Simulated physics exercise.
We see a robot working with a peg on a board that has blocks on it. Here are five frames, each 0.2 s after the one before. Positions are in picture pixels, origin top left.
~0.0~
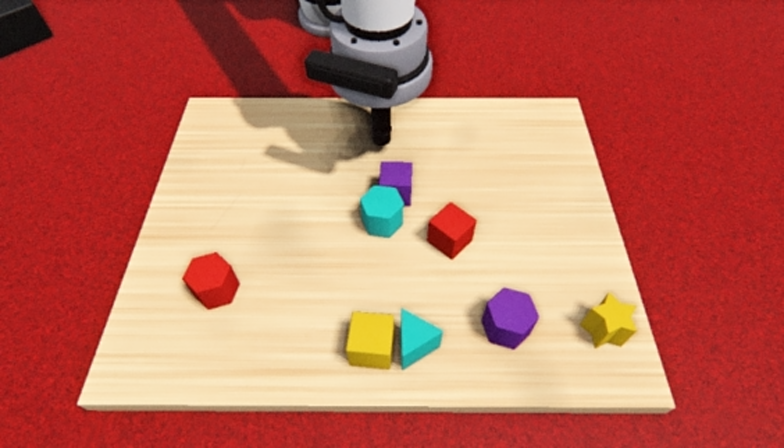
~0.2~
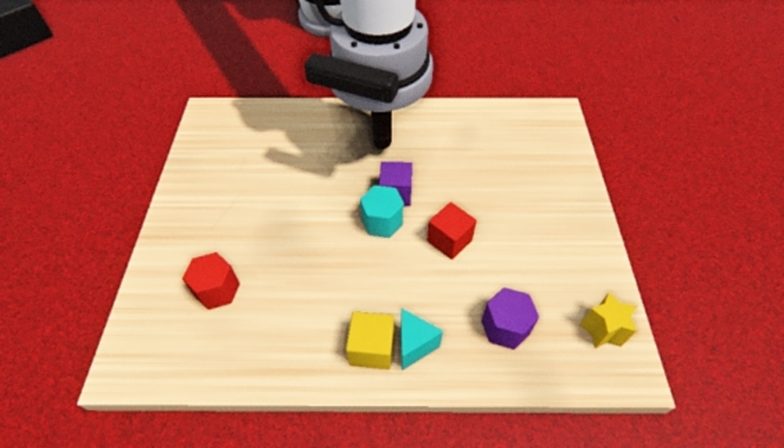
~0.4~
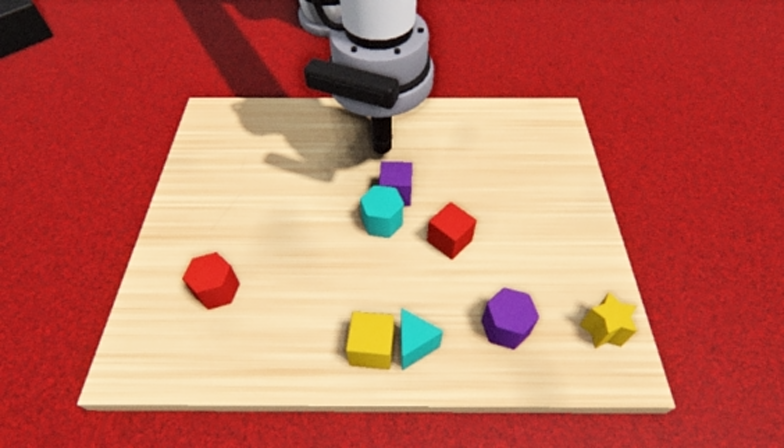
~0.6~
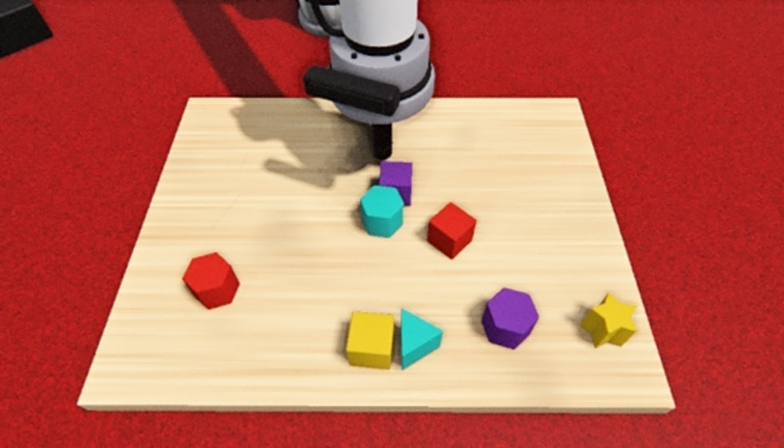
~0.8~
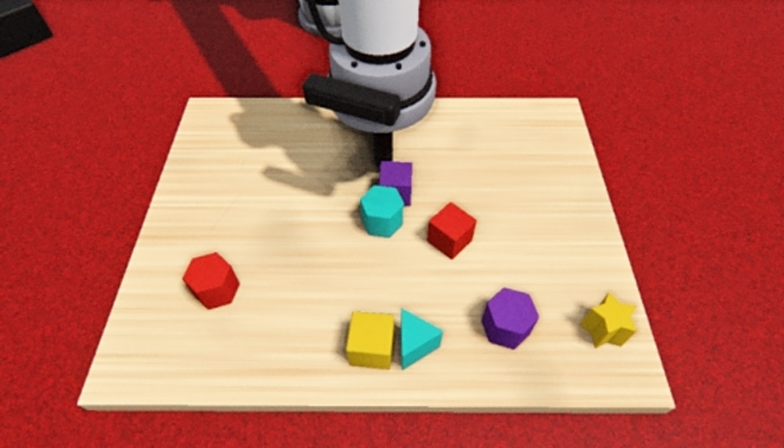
A robot arm's black peg moves slightly down toward the purple block; the blocks stay still.
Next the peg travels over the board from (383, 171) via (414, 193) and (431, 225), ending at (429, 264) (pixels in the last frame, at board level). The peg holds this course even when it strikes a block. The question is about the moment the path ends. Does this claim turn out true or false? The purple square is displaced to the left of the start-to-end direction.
It is false.
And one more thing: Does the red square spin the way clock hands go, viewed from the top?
Final answer: No.
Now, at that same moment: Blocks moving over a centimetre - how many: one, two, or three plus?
It's going to be three or more.
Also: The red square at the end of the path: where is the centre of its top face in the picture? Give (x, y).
If I read the scene right, the answer is (464, 235).
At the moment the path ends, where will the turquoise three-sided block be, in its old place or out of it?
Put simply, it stays right there.
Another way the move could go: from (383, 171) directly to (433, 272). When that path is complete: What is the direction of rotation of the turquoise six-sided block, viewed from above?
Clockwise, from overhead.
On the path given first. One third of the way, peg (415, 184); turquoise six-sided block (380, 213), turned 25° clockwise; purple square (409, 193), turned 30° clockwise.
Two thirds of the way, peg (432, 216); turquoise six-sided block (370, 223), turned 50° clockwise; purple square (409, 215), turned 60° clockwise; red square (455, 222).
At the end, peg (430, 256); turquoise six-sided block (363, 225), turned 65° clockwise; purple square (403, 232), turned 100° clockwise; turquoise three-sided block not moved; red square (464, 235), turned 30° anticlockwise.
